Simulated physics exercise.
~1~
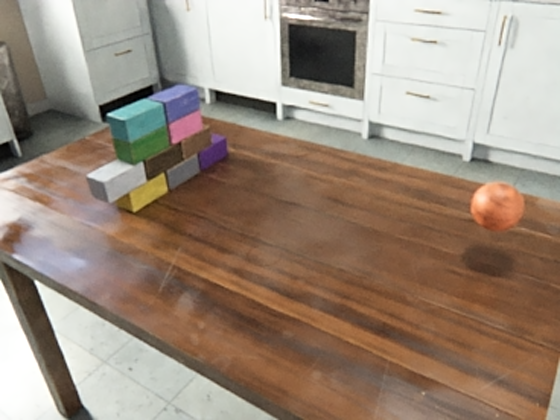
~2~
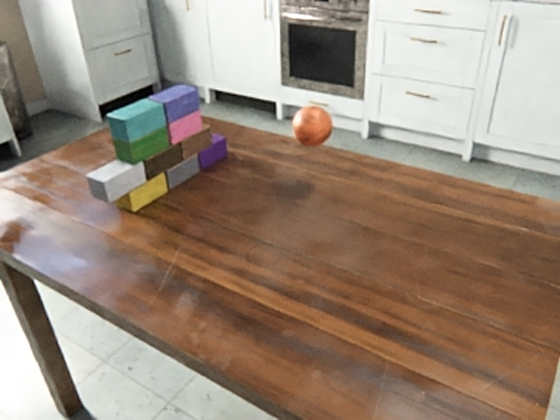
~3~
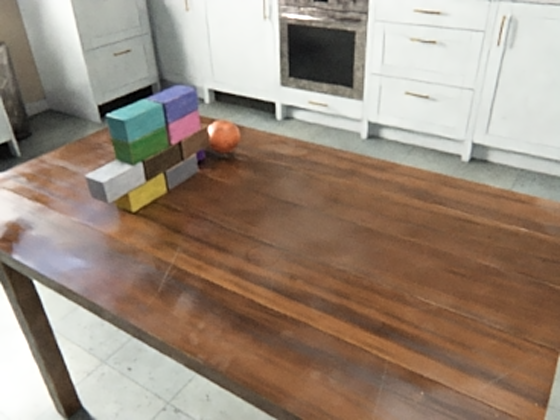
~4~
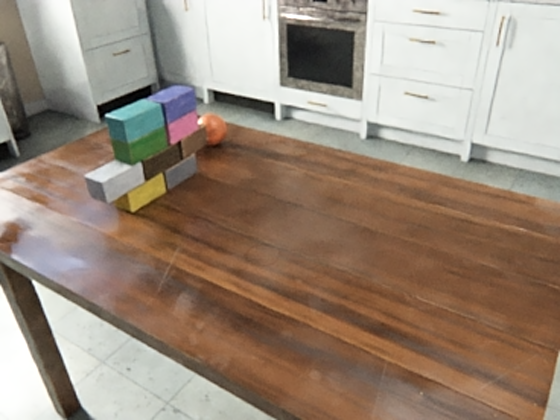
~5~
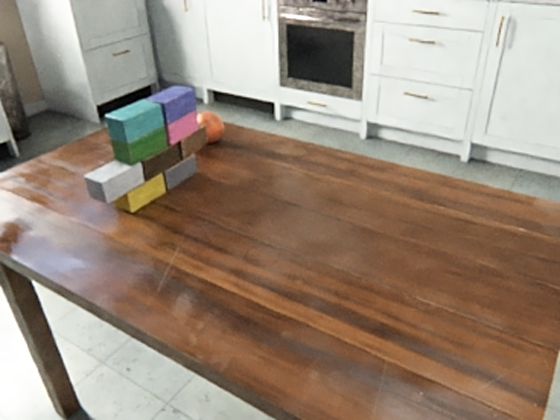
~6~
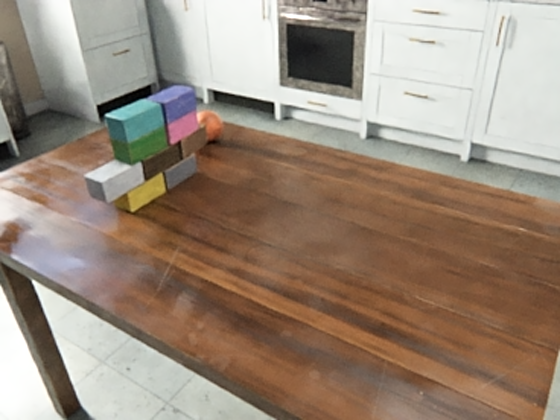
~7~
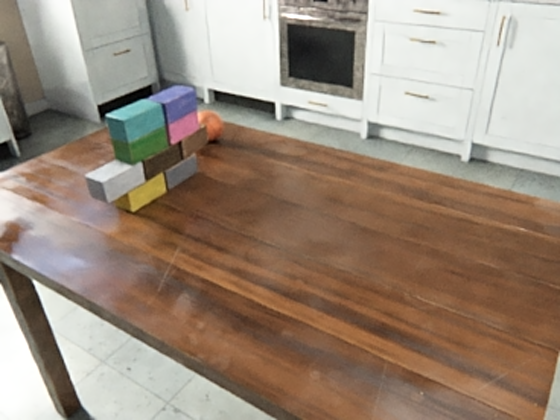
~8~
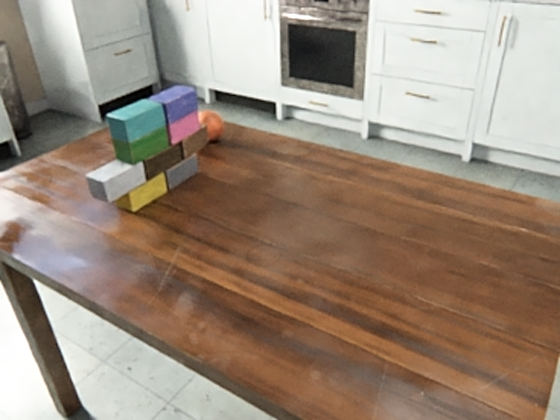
A brown wooden table stands in a kitchen with white cabinets and an oven, seen from above at a slight angle by a gently swaying camera. On its left side is a small stack of coloured blocks, with turquoise and blue on top, green, pink and brown among those beneath, and white, yellow, grey and purple lower down. An orange ball flies in from the right, crosses the table and strikes the right end of the stack. The purple block shifts left and disappears from sight behind the others. The ball settles behind the stack, partly hidden, while the remaining blocks stay standing.
